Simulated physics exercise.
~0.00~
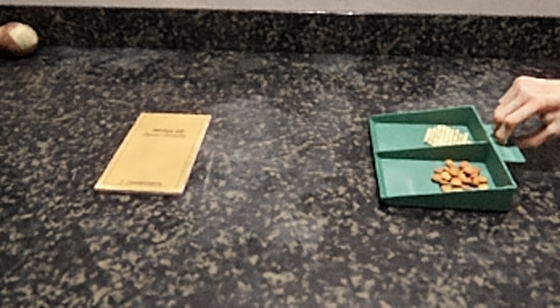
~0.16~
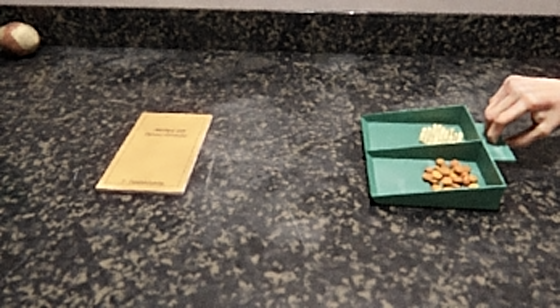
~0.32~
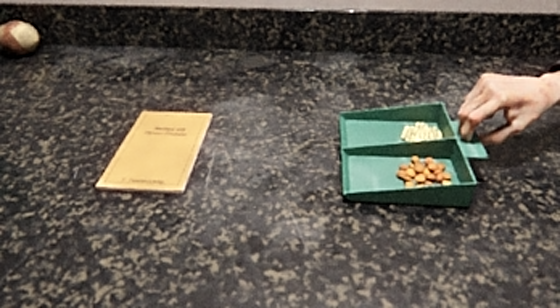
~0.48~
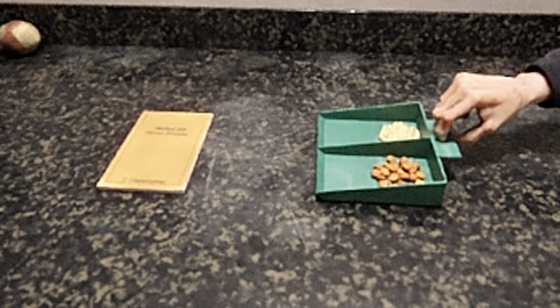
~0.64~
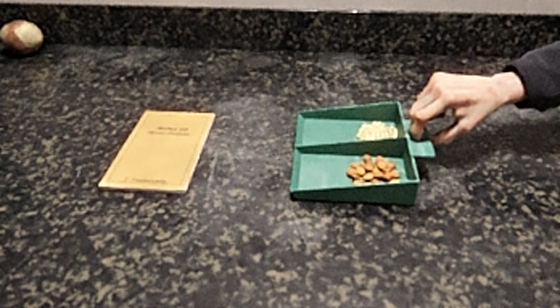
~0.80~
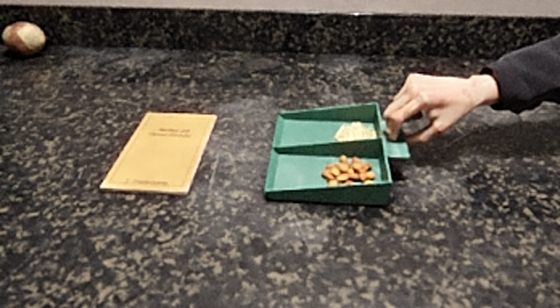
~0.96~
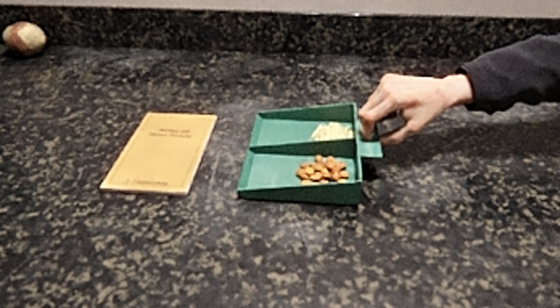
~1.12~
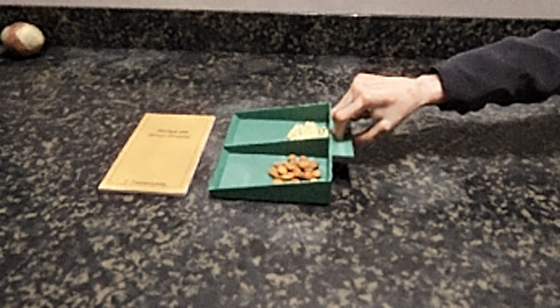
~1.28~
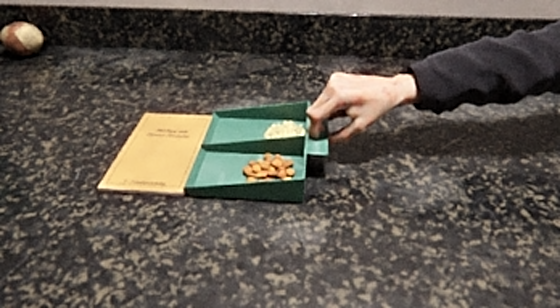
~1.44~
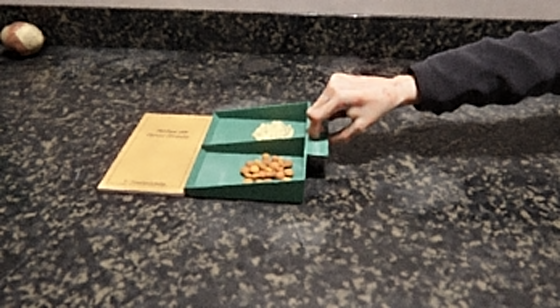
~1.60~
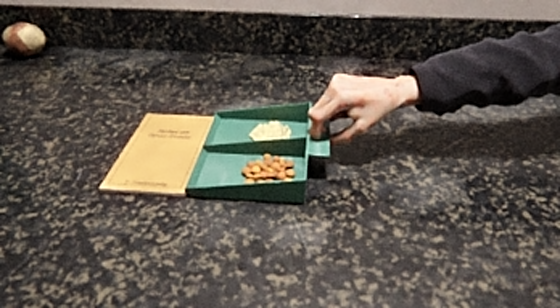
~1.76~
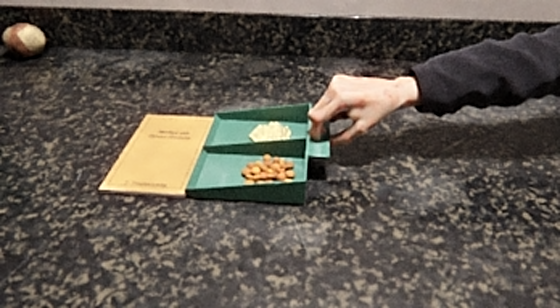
On a dark speckled countertop, a hand at the right holds the tab of a shallow green tray divided into two sections, with brown, almond-like pieces in the nearer one and small pale pieces in the farther one. A thin tan book lies to the left, and a ball sits in the far corner. The hand slides the tray steadily left until it meets the book and stops. The book stays put, while the pale pieces shift slightly towards the tray's front rim. Finally, everything rests, both handfuls still inside and the hand still at the tab.
